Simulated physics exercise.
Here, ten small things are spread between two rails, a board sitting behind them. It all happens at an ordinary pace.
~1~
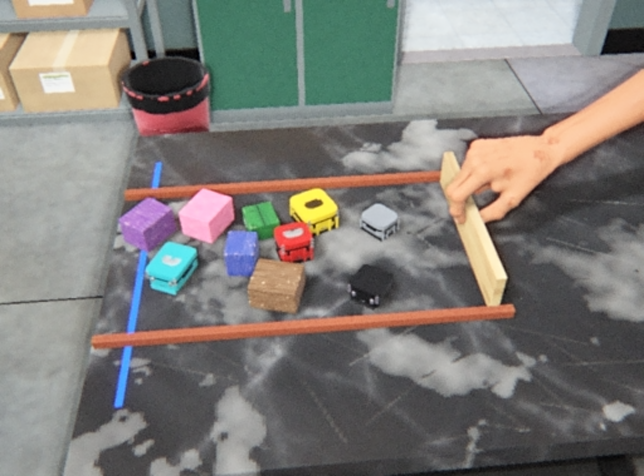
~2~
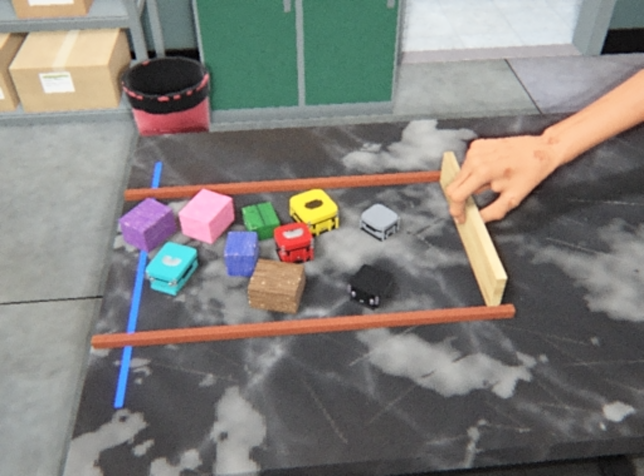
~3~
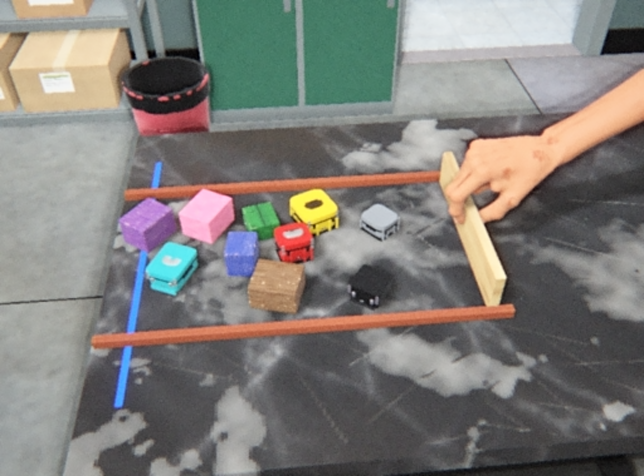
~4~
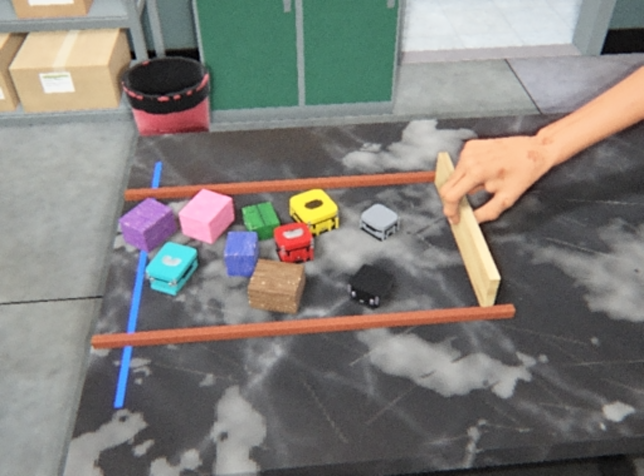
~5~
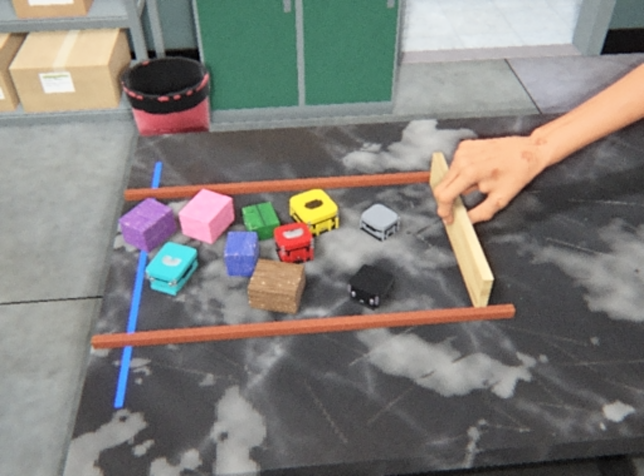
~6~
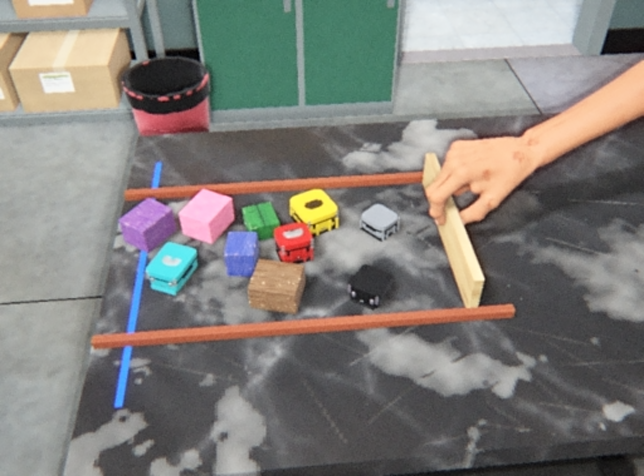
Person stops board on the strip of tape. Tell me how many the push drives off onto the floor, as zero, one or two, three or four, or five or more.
Five or more, I think.
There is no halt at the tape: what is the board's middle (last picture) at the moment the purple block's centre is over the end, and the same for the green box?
The middle is at (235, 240) when it's the purple block, and at (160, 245) when it's the green box.
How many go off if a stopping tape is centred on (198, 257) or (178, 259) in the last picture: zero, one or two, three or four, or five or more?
So for the first place I'd say one or two, and for the second three or four.
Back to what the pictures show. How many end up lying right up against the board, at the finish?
That would be 3 of them.
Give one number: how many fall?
That totals 7.
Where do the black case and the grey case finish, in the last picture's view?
Roughly (114, 315), and the other roughly (132, 234).
A little later, none off yet; purple block at rest near (148, 225); turquoise case at rest near (173, 269); pink block at rest near (206, 216).
When it is over, the number that fall off is five or more; down, yellow case, brown block, green box, blue block, pink block, turquoise case and purple block.
